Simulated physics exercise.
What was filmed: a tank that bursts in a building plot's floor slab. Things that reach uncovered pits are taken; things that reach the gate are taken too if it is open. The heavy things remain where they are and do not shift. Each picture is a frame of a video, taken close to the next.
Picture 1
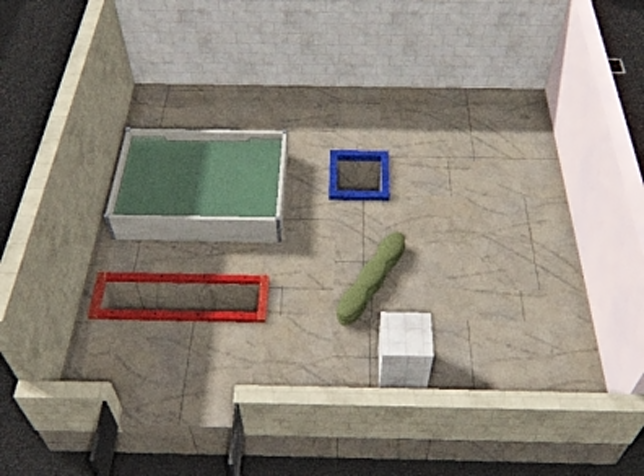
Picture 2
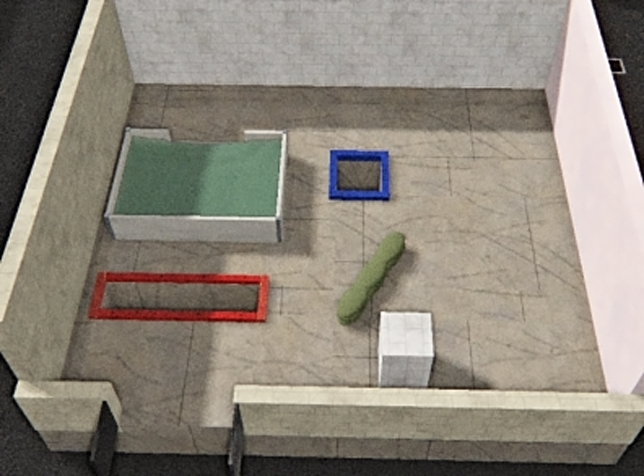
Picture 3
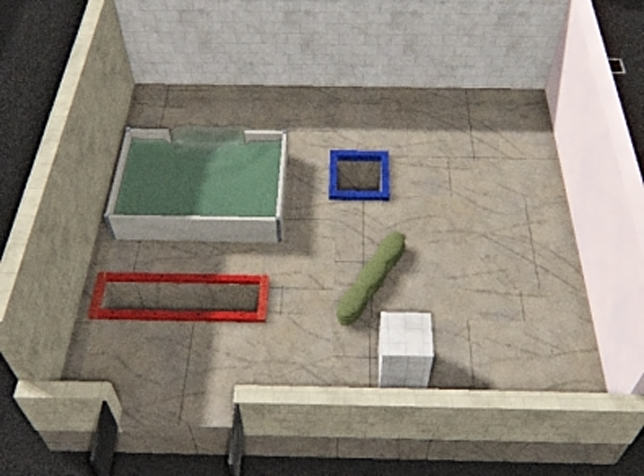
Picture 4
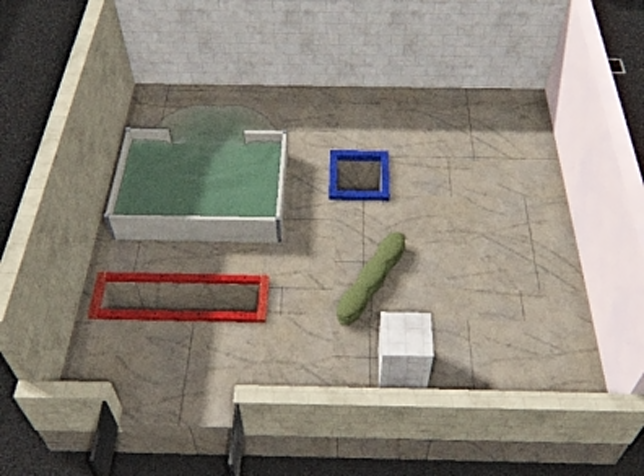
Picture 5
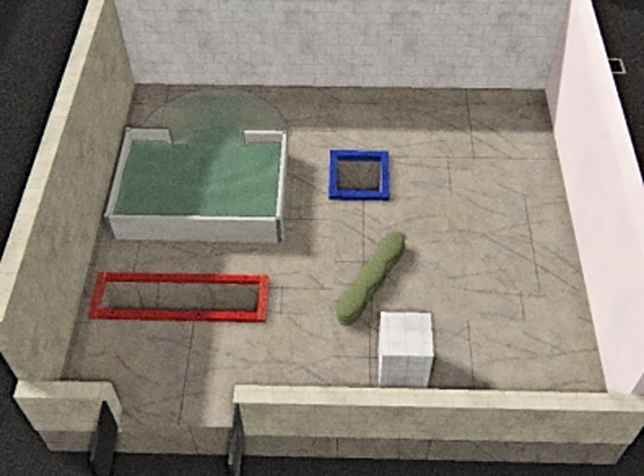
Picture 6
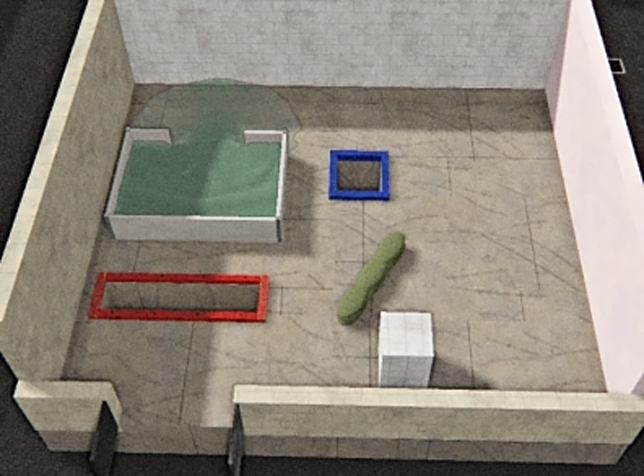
At first, an open tank of green water sits whole and still in a walled plot, near a red-edged pit, a blue-edged pit, a green lumpy shape and a pale block. Then a gap opens in its far side, and water pours out, spreading in a thin, rounded sheet toward the back wall.
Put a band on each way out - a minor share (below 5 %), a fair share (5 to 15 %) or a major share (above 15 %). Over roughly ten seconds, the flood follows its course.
Bands: Gate: A minor share; blue pit: A minor share; red pit: A minor share.
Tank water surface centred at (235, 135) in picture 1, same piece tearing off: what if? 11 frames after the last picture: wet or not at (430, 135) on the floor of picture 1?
The answer is submerged.
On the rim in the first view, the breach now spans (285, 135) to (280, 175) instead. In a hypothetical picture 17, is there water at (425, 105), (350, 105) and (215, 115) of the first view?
In the order asked: Sodden, sodden, out of reach.
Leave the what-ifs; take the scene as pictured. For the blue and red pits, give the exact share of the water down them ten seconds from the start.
The first holds 0 per cent and the second 0 per cent.
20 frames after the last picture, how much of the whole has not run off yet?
About 100 per cent.
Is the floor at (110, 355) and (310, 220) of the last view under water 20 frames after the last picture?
Point 1: Unwetted; point 2: Unwetted.
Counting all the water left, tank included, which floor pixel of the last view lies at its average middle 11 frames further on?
The water centres close to (211, 153).
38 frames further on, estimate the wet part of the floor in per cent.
Some 50 per cent.
A moment on, water covers 10 % of the floor; the gate 0 %, the blue pit 0 %, the red pit 0 %.
Next, water covers 20 % of the floor; the gate 0 %, the blue pit 0 %, the red pit 0 %.
Then, water covers 35 % of the floor; the gate 0 %, the blue pit 0 %, the red pit 0 %.
Later, water covers 50 % of the floor; the gate 0 %, the blue pit 0 %, the red pit 0 %.
In the end, water covers 85 % of the floor; the gate 1 %, the blue pit 0 %, the red pit 0 %.
